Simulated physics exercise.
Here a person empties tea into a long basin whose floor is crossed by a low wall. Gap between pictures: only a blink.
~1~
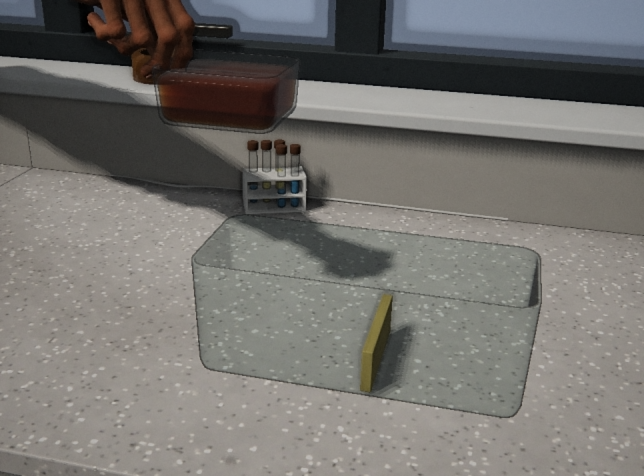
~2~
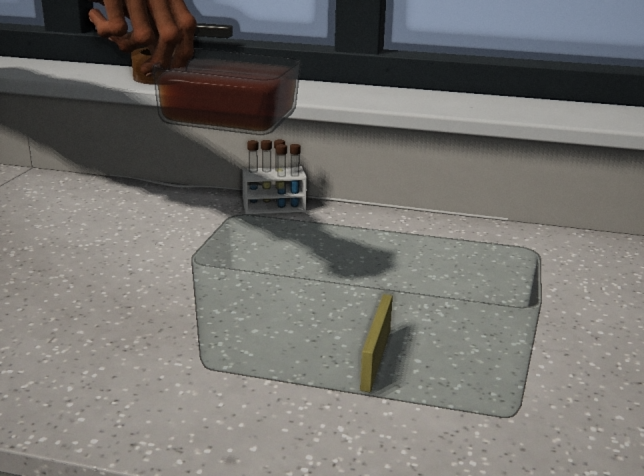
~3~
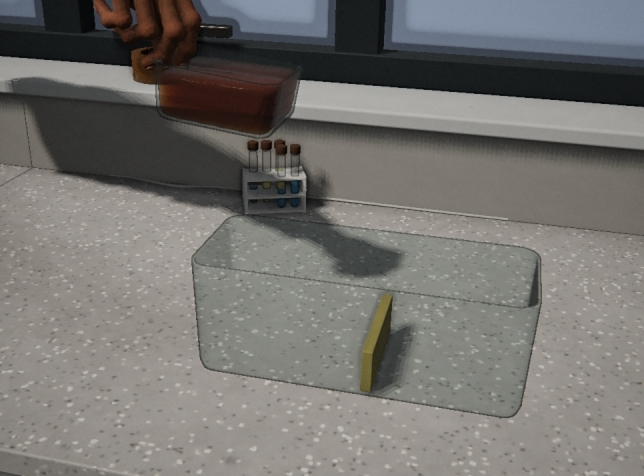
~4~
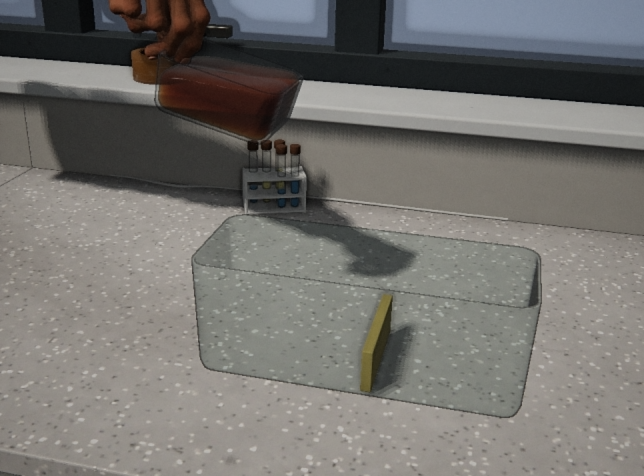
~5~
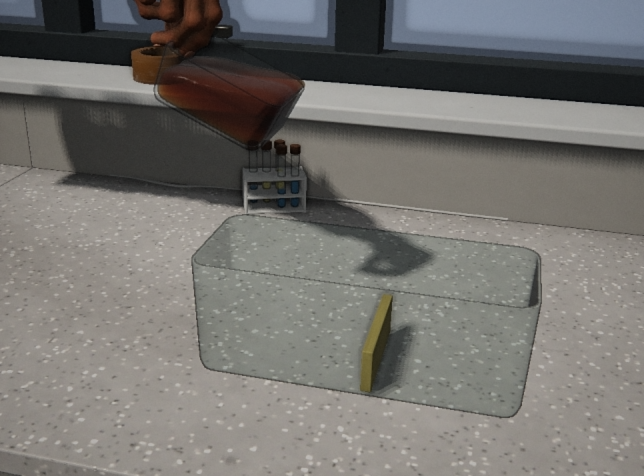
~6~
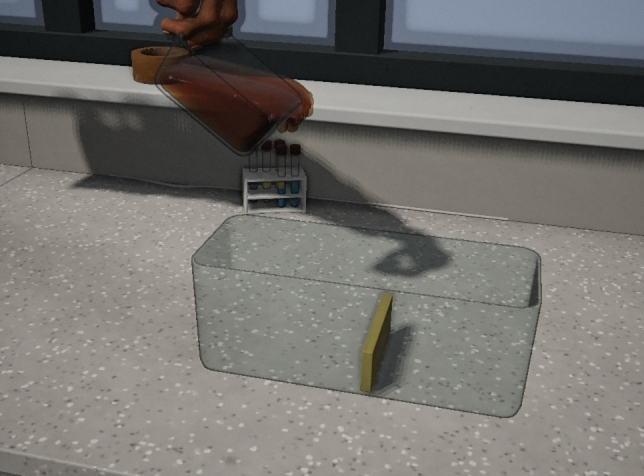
The video shows a hand above a clear container of reddish-brown liquid, which tilts steadily down to the right until liquid reaches over its edge, above a long transparent basin with a low yellow wall inside.
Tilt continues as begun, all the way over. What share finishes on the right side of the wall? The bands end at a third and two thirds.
Once it settles, the part right of the wall is below a third, I'd say.
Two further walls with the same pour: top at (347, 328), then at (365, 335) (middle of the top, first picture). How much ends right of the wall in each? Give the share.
First try around 50 percent; second try around 25 percent.
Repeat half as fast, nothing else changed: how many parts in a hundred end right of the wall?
Roughly 10 %.
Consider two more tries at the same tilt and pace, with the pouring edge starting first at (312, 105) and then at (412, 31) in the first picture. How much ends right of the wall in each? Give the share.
You'd get 15 percent from the first and 80 percent from the second.
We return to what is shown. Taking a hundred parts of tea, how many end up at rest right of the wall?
Roughly 5 %.
A moment on, the oblong tub is tipped right over and 6 per cent is still to pour, 49 is left of the wall and 0 right of it.
Next, the oblong tub is tipped right over and 0 per cent is still to pour, 90 is left of the wall and 1 right of it.
Then the oblong tub is tipped right over and 0 per cent is still to pour, 89 is left of the wall and 5 right of it.
Later the oblong tub is tipped right over and 0 per cent is still to pour, 89 is left of the wall and 5 right of it.
Finally, 89 per cent lies left of the wall, 6 right of it and 5 outside.
